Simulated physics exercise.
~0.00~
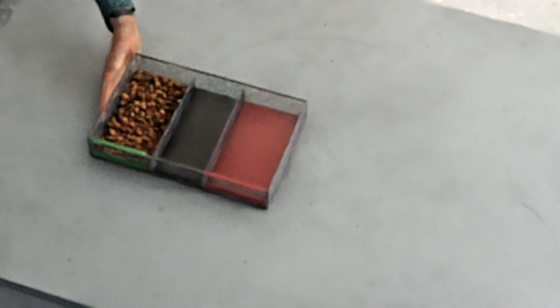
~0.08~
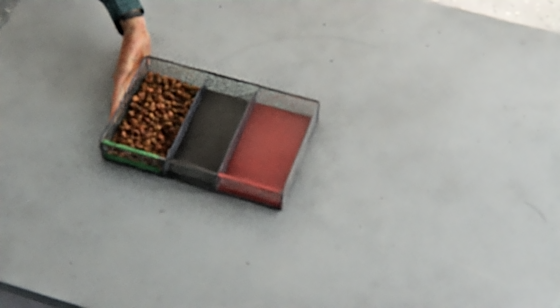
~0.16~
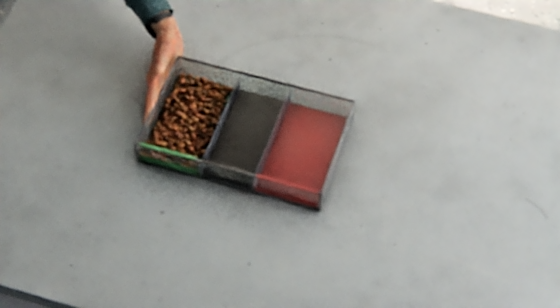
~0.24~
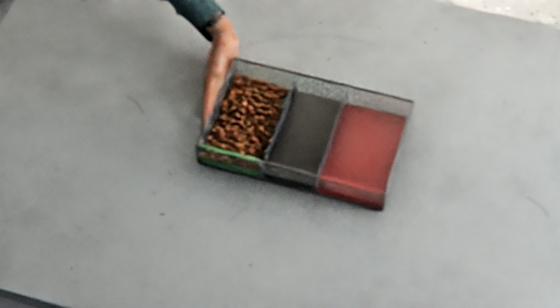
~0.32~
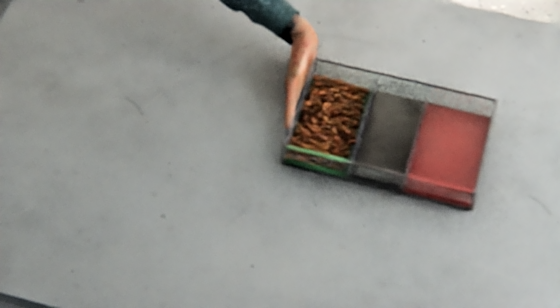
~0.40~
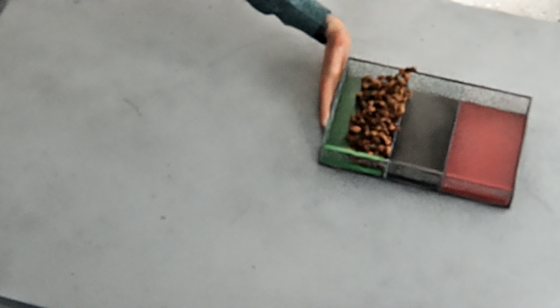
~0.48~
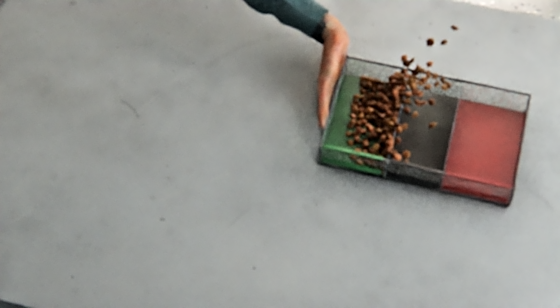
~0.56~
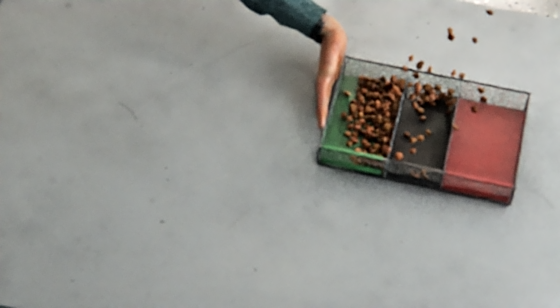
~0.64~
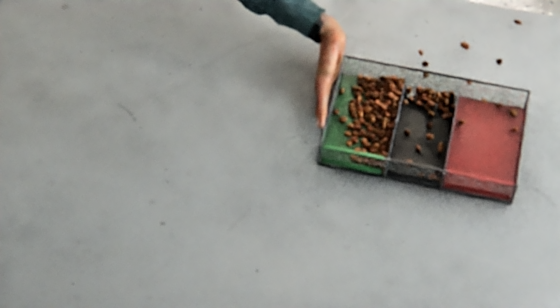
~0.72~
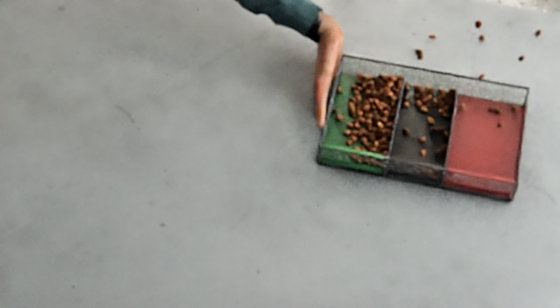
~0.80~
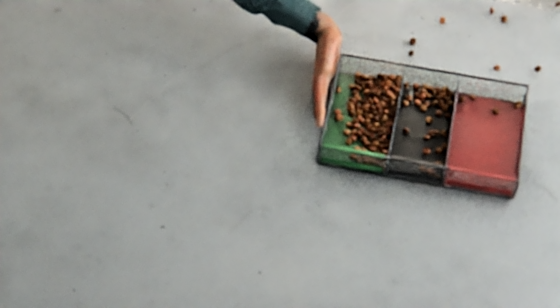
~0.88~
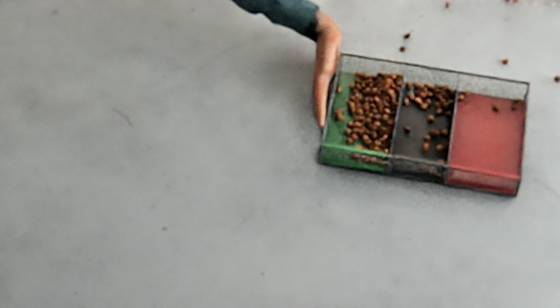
On a grey surface, a hand slides a tray right and stops, scattering some kibble.
